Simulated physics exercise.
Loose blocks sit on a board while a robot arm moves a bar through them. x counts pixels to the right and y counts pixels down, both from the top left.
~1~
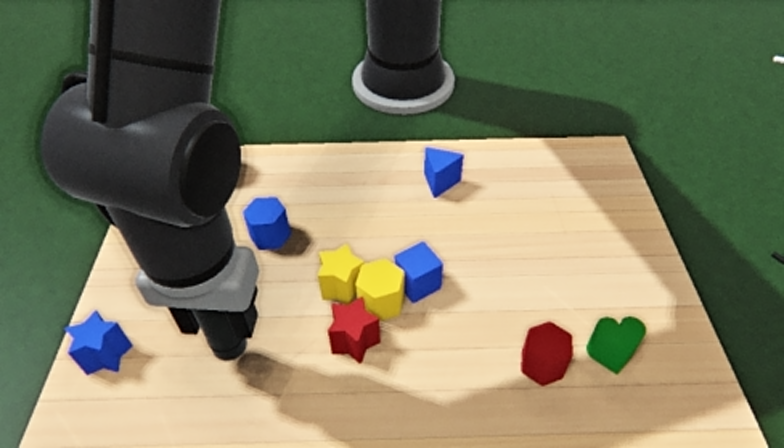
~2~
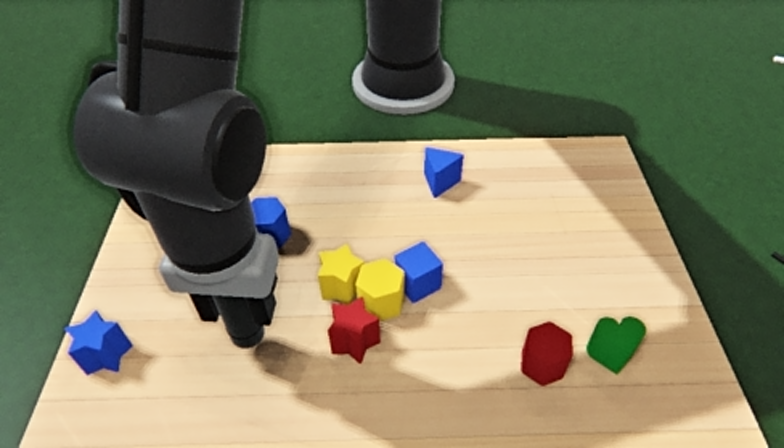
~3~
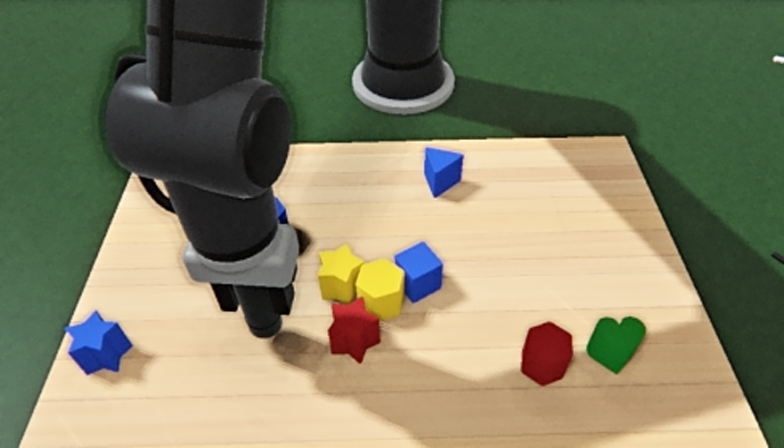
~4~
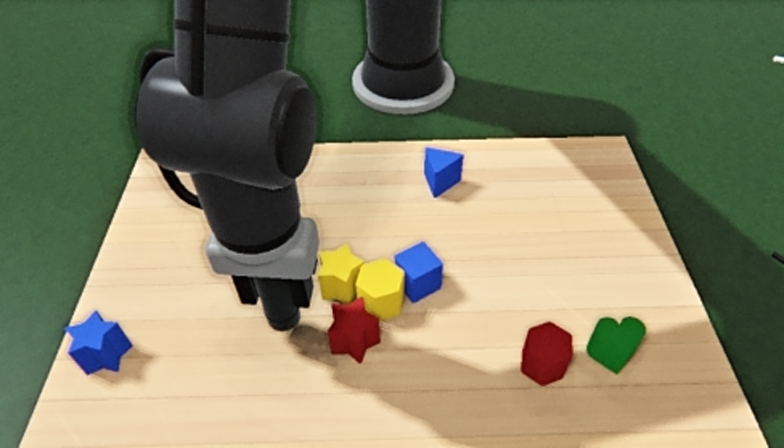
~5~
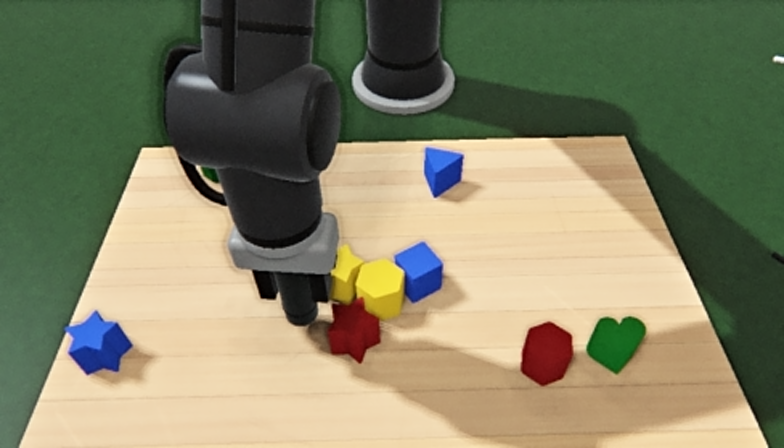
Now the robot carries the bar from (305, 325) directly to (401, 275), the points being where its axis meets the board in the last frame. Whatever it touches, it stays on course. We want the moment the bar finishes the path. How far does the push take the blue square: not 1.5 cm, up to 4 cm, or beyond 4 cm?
It ends 1.5 to 4 cm away.
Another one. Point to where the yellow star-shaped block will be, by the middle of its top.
Its top centre is at about (360, 241).
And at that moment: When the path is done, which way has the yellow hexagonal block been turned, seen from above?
The block spins clockwise.
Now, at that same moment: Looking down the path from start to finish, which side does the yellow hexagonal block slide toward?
The answer is right: Facing from the path's start to its end, that's where the yellow hexagonal block shifts.
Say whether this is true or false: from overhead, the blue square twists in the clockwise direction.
Answer: False.
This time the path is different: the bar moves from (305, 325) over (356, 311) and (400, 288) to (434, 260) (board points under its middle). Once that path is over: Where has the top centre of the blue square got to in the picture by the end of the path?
The centre of its top face lies at (512, 234).
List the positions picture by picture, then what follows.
Bar tip (230, 347); block tops, yellow star-shaped block (339, 262); red star-shaped block (352, 317); yellow hexagonal block (380, 277); blue square (419, 259), in the first picture.
Bar (248, 335); blocks unchanged, in the second picture.
Bar (266, 325); blocks unchanged, in the third picture.
Bar (284, 318); blocks unchanged, in the fourth picture.
Bar (302, 314); yellow star-shaped block (339, 262); red star-shaped block (352, 317); yellow hexagonal block (380, 277); blue square (419, 259), in the fifth picture.
What follows on the original path. One third of the way, bar (337, 296); yellow star-shaped block (344, 257).
Two thirds of the way, bar (371, 279); yellow star-shaped block (356, 243), turned 40° anticlockwise; yellow hexagonal block (406, 276); blue square (435, 254).
At the end, bar (401, 263); yellow star-shaped block (360, 241), turned 60° anticlockwise; red star-shaped block in place; yellow hexagonal block (421, 276), turned 35° clockwise; blue square (448, 250), turned 20° anticlockwise.
